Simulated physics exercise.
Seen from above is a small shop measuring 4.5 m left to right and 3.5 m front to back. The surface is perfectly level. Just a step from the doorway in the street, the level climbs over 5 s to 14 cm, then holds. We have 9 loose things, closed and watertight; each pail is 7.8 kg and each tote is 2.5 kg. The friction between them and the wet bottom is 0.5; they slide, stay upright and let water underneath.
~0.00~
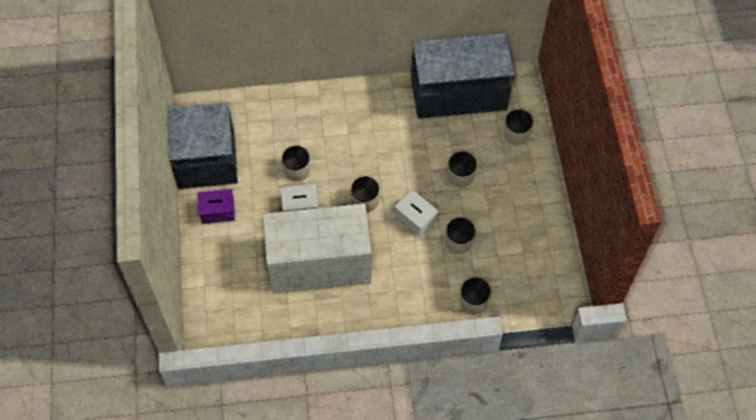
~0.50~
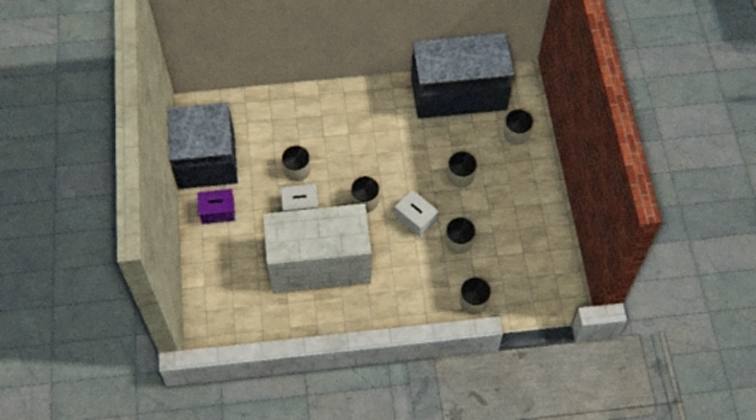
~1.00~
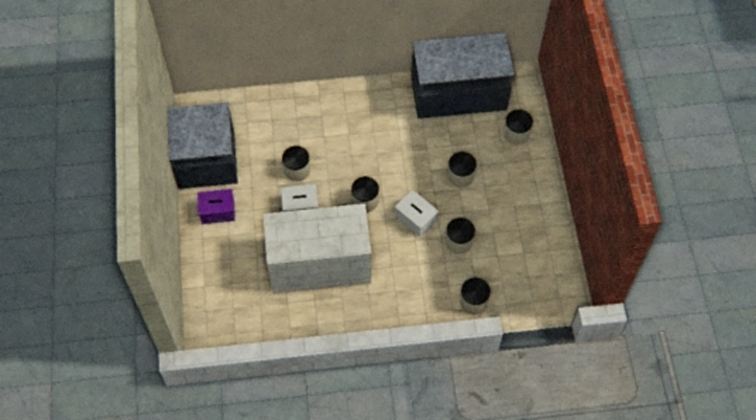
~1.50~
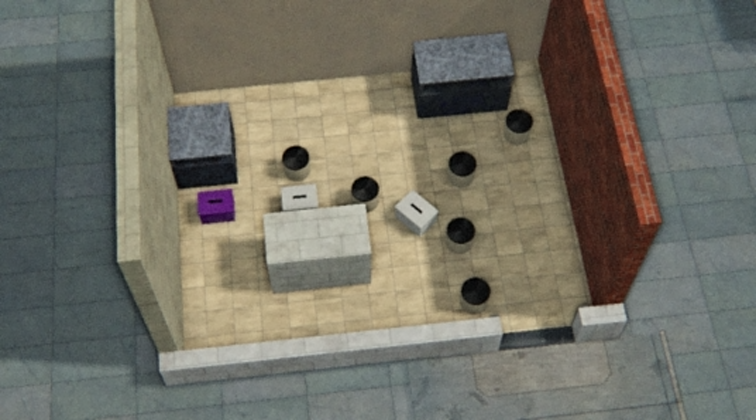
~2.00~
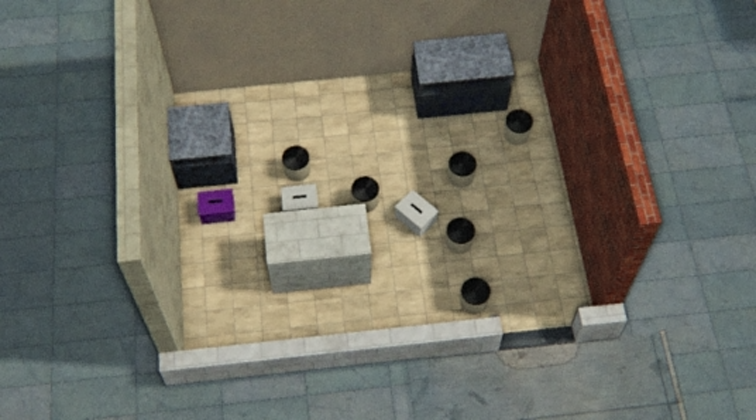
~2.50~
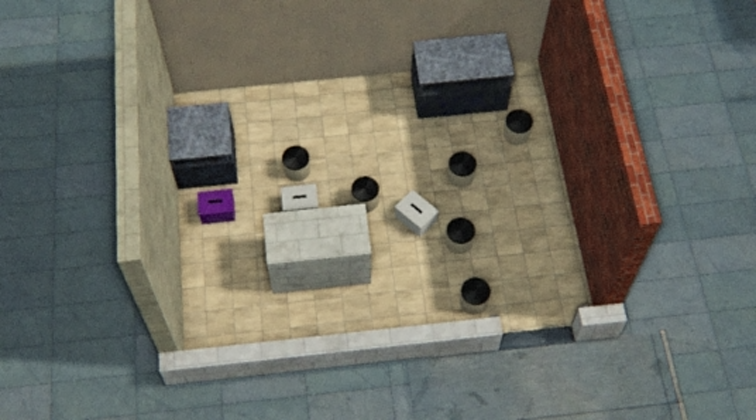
The video shows a small open-topped shop from above as murky bluish water spreads over the street paving and gradually obscures the pale slab outside the doorway, while the floor inside stays dry and the pails and totes remain still.
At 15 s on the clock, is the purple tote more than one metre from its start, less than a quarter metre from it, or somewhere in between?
Looks like it will keep its position.
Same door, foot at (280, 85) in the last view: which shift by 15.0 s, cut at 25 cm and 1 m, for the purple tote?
Note: Purple tote displaced a short distance.
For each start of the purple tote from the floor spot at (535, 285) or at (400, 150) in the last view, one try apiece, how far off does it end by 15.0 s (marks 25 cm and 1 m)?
At the first spot it winds up well off, and at the second it winds up well off.
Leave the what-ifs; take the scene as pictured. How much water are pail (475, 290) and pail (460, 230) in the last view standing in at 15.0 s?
5 and 4 cm.
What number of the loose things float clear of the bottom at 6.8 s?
Count: 0.
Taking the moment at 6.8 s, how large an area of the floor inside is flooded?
Somewhere about 6.0 m2, give or take.
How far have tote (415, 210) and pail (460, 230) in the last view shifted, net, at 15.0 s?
The first is 50 cm from its start, the second 0 cm.
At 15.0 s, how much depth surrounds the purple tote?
Near 3 cm deep.
After 3.5 s the purple tote is near (216, 202), 0.0 m from its start, aground; 0 afloat.
After 6.8 s the purple tote is near (216, 202), 0.0 m from its start, aground; 0 afloat.
After 11.0 s the purple tote is near (216, 202), 0.0 m from its start, aground; 1 afloat.
After 15.0 s the purple tote is near (207, 200), 0.1 m from its start, afloat; 3 afloat.
